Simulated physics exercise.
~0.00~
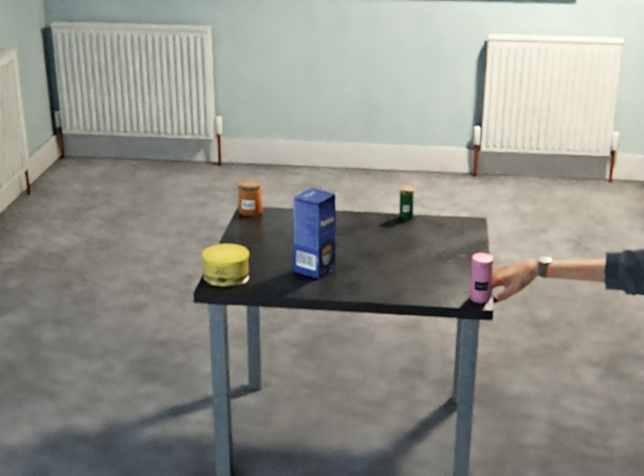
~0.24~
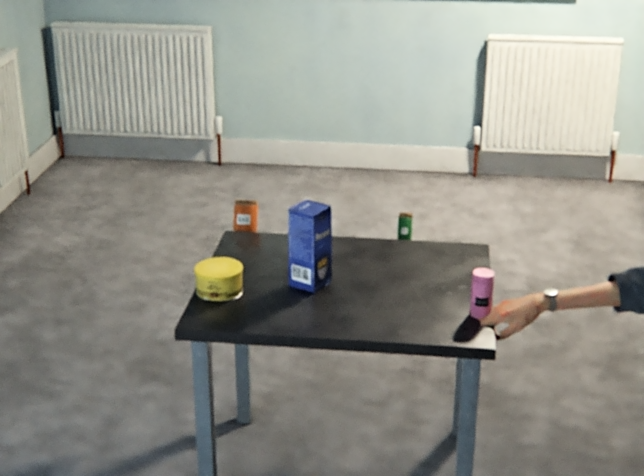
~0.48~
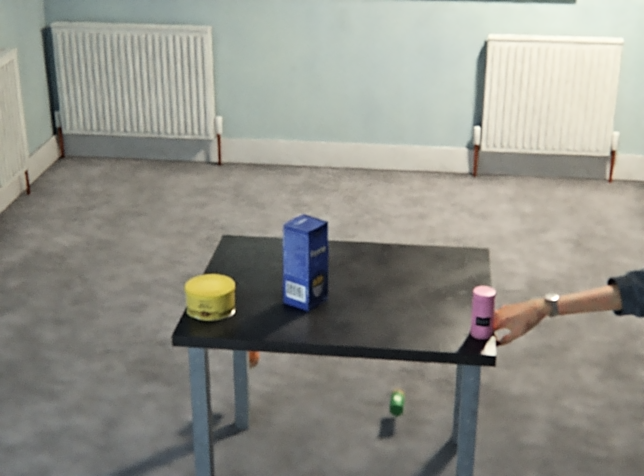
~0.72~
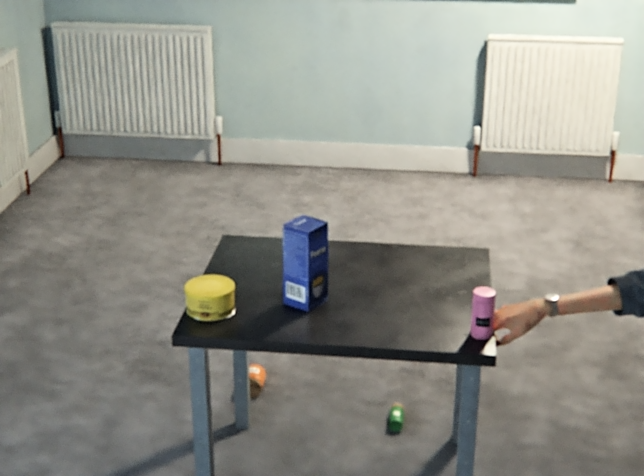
Black table jerking towards the viewer as a hand grips its edge, orange jar and green shaker dropping off the back onto carpet.
